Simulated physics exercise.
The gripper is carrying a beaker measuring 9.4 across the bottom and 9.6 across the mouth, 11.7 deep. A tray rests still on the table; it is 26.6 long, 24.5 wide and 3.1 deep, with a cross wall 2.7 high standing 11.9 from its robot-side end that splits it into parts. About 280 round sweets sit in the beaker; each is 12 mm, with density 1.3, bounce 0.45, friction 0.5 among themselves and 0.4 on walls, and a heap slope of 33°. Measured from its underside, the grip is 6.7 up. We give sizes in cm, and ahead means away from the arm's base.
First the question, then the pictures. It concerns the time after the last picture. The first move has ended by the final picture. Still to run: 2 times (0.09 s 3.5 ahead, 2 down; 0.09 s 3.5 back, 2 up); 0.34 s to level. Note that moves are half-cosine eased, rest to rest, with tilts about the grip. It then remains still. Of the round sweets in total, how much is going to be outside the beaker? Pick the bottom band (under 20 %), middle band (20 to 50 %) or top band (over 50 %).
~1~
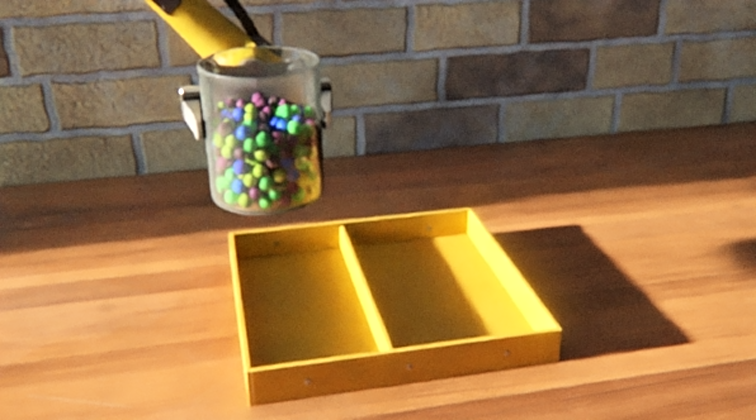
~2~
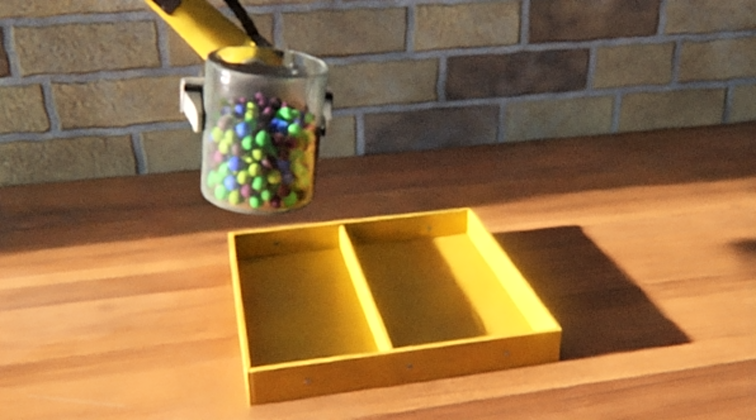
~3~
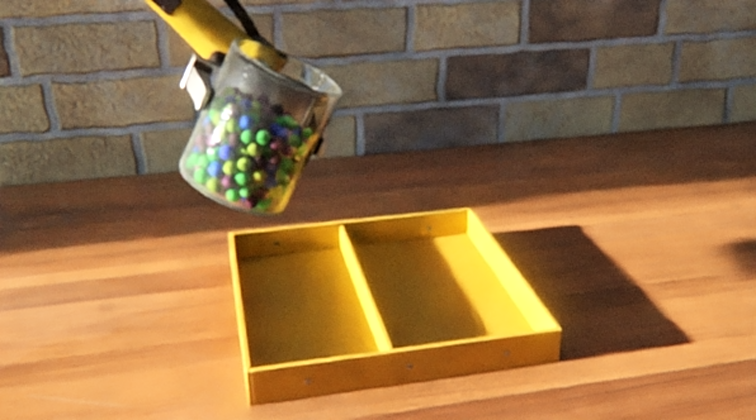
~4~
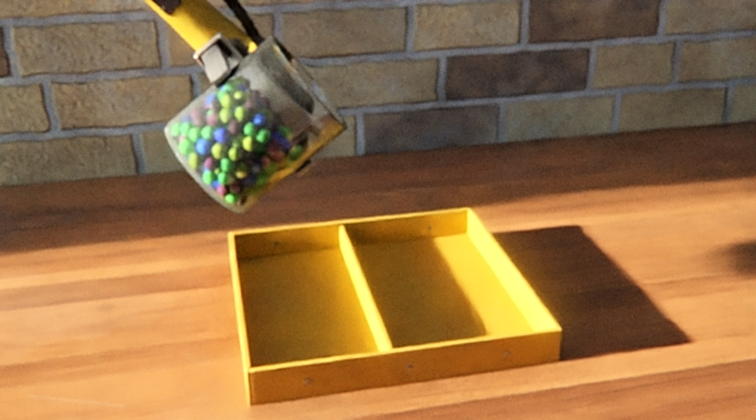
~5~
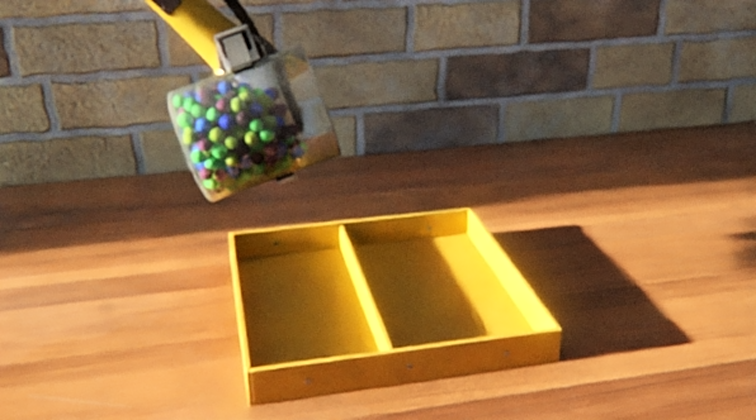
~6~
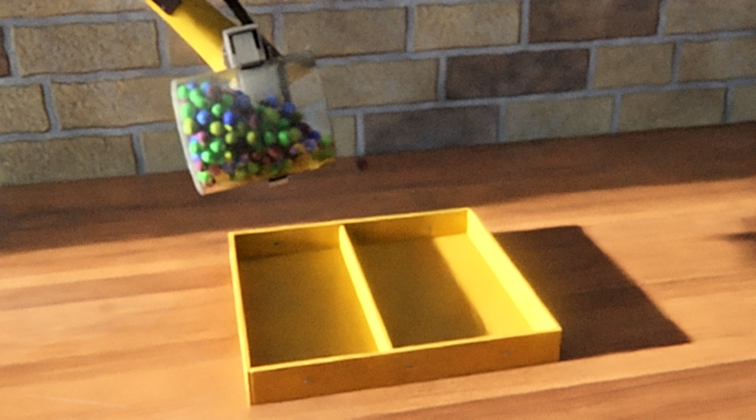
Middle band.
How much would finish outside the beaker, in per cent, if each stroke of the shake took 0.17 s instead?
Then roughly 15 percent.
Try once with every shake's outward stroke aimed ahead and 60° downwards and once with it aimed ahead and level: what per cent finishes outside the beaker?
Result: Approx. 20 % and 60 %, one try each.
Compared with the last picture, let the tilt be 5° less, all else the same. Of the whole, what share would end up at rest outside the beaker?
It would then be near 20 per cent.
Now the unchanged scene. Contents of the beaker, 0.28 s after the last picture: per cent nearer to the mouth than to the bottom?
Something like 40 percent sits in that half.
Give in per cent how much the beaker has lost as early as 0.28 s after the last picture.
Share gone: Around 10 %.
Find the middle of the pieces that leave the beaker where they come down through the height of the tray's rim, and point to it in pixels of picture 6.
Centre: Roughly (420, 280).
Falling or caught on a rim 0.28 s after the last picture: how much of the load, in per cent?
About 8 per cent.
Then, 0.28 s after the last picture, tilted 81° forward, highest piece 19 above the table; 250 in the beaker, 8 in the far-side part, 21 in flight or on a rim.
Then, 0.56 s after the last picture, tilted 29° forward, highest piece 23 above the table; 198 in the beaker, 66 in the far-side part, 9 in the robot-side part, 1 on the table or floor, 5 in flight or on a rim.
Then, 0.90 s after the last picture, level, highest piece 21 above the table; 198 in the beaker, 71 in the far-side part, 9 in the robot-side part, 1 on the table or floor.
Then, 1.95 s after the last picture, level, highest piece 21 above the table; 198 in the beaker, 71 in the far-side part, 9 in the robot-side part, 1 on the table or floor.
Final count, 198 in the beaker, 71 in the far-side part, 9 in the robot-side part, 1 on the table or floor. That is 29 % outside the beaker.
